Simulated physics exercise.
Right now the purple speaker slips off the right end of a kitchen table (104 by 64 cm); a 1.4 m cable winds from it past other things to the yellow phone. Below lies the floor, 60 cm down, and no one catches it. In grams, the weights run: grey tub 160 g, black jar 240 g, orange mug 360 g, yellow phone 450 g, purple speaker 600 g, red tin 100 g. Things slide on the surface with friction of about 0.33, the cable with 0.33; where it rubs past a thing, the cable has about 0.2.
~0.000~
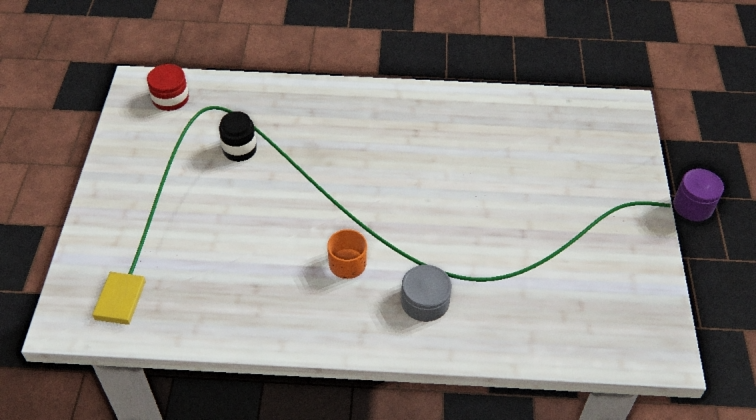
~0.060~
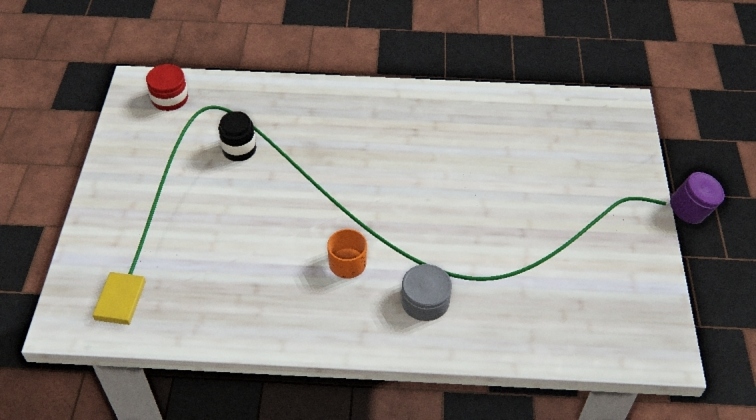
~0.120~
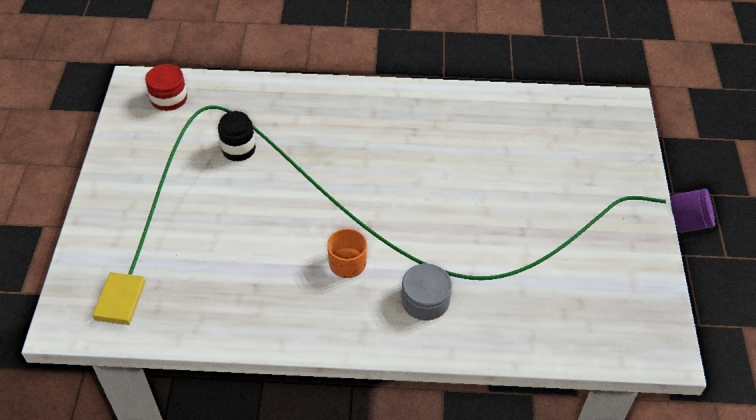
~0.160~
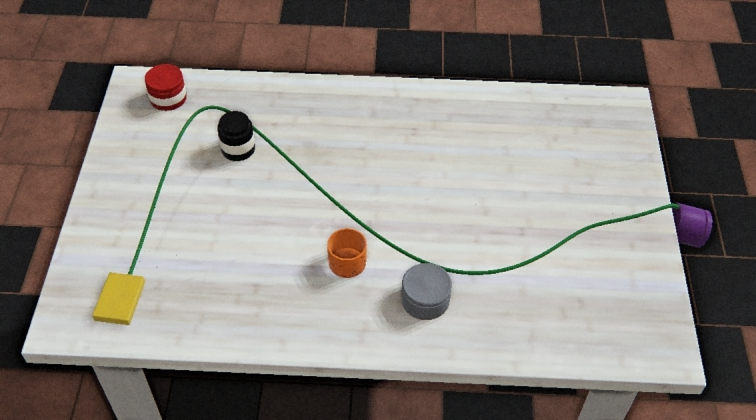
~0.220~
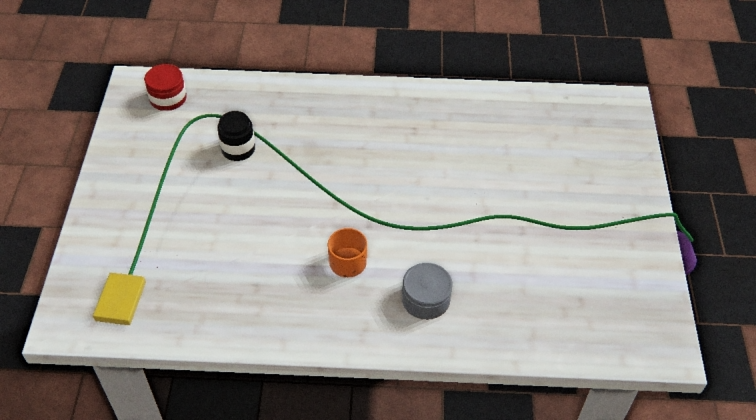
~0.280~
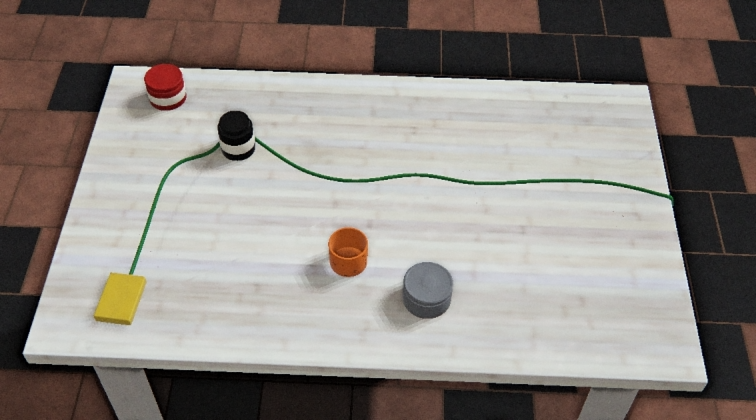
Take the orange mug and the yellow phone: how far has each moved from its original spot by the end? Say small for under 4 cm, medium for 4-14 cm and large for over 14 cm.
In order: The orange mug is medium, the yellow phone is medium.
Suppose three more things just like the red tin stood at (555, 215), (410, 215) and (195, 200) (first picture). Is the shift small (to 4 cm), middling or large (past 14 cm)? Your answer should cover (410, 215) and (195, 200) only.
In turn: Large, large.
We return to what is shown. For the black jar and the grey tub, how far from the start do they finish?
Net shift - black jar 35 cm, grey tub 0 cm.
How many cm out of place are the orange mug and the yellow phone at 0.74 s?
Orange mug: 8 cm; yellow phone: 8 cm.
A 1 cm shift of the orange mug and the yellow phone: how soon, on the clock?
On the clock, orange mug 0.50 s and yellow phone 0.38 s.
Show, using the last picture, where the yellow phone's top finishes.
Roughly (157, 258).
By 0.5 s, the cable's tail end at (175, 251); yellow phone 8 cm off its start, orange mug 2 cm off its start, black jar on its side, 28 cm off its start.
By 0.7 s, the cable's tail end at (182, 248); yellow phone 9 cm off its start, orange mug 7 cm off its start, black jar on its side, 34 cm off its start.
By 1.0 s, the cable's tail end at (182, 248); yellow phone 9 cm off its start at (157, 258), orange mug 7 cm off its start at (380, 270), black jar on its side, 37 cm off its start at (341, 286).
By 1.2 s, the cable's tail end at (182, 248); yellow phone 9 cm off its start, orange mug 7 cm off its start, black jar on its side, 37 cm off its start.
By 2.4 s, the cable's tail end at (182, 248); yellow phone 9 cm off its start at (157, 258), orange mug 7 cm off its start at (380, 270), black jar on its side, 37 cm off its start at (340, 286), purple speaker over the edge.
